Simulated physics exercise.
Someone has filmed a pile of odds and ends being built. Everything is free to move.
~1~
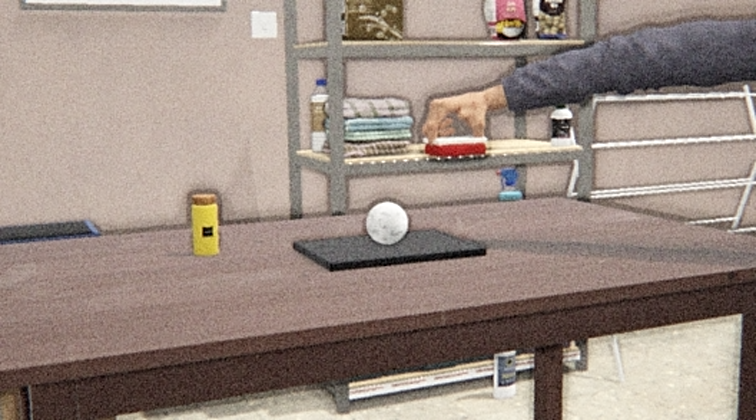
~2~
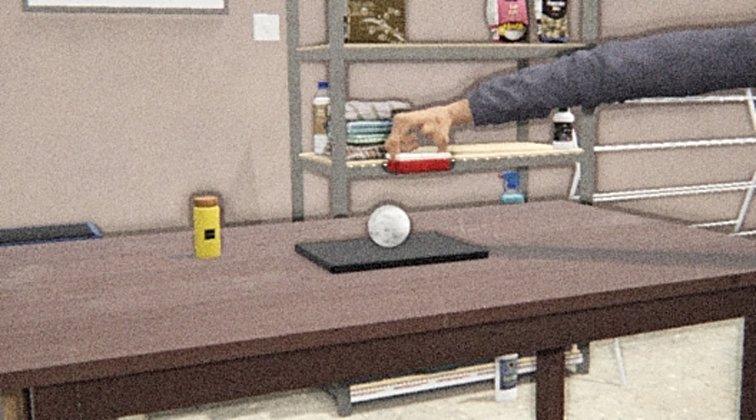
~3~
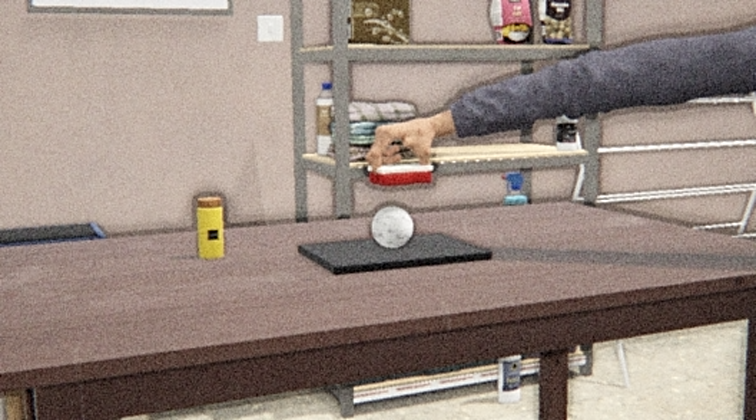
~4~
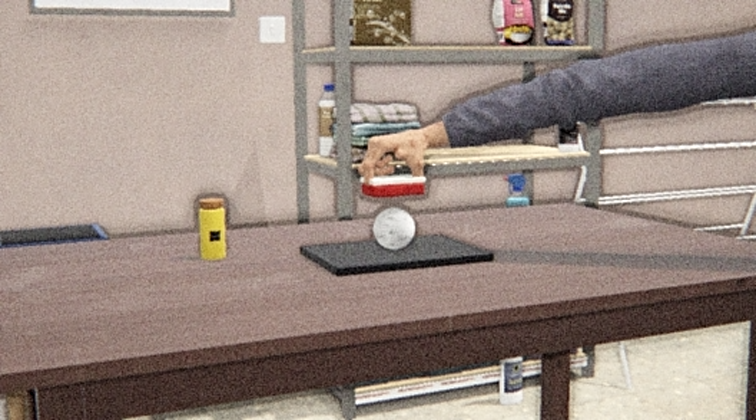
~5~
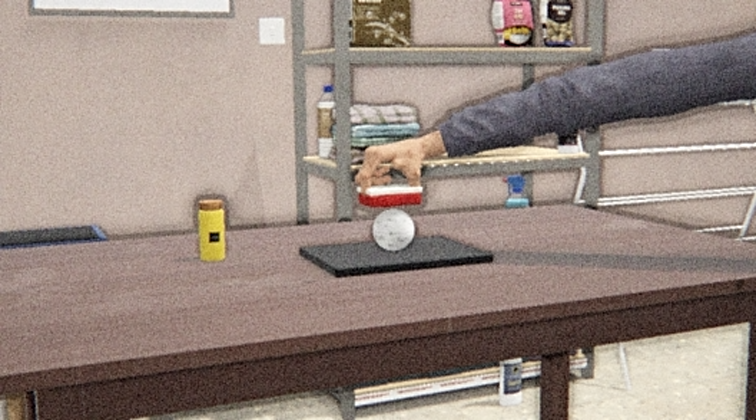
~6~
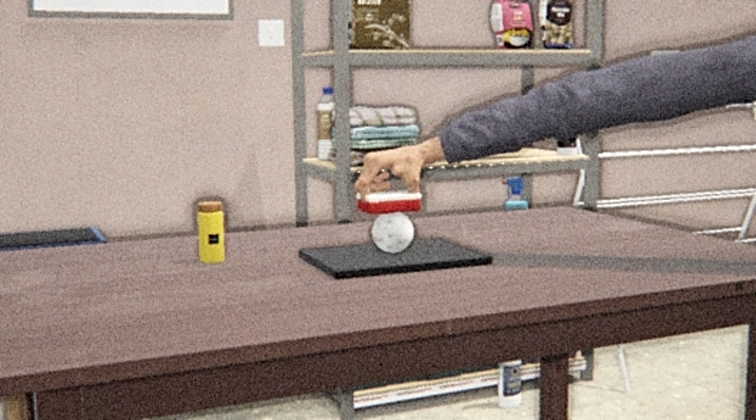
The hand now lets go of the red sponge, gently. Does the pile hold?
As it turns out, it comes apart.
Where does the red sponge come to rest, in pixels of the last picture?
Near (305, 252).
Then, 0.50 s after the last picture, red sponge now fallen.
Then, 0.90 s after the last picture, things are still on the move.
Then, 1.10 s after the last picture, as before.
Then, 1.80 s after the last picture, nothing new.
At rest, fallen, red sponge; the other 3 in place. Seen from the same camera at the end, red sponge near (305, 252). The pile gives way.
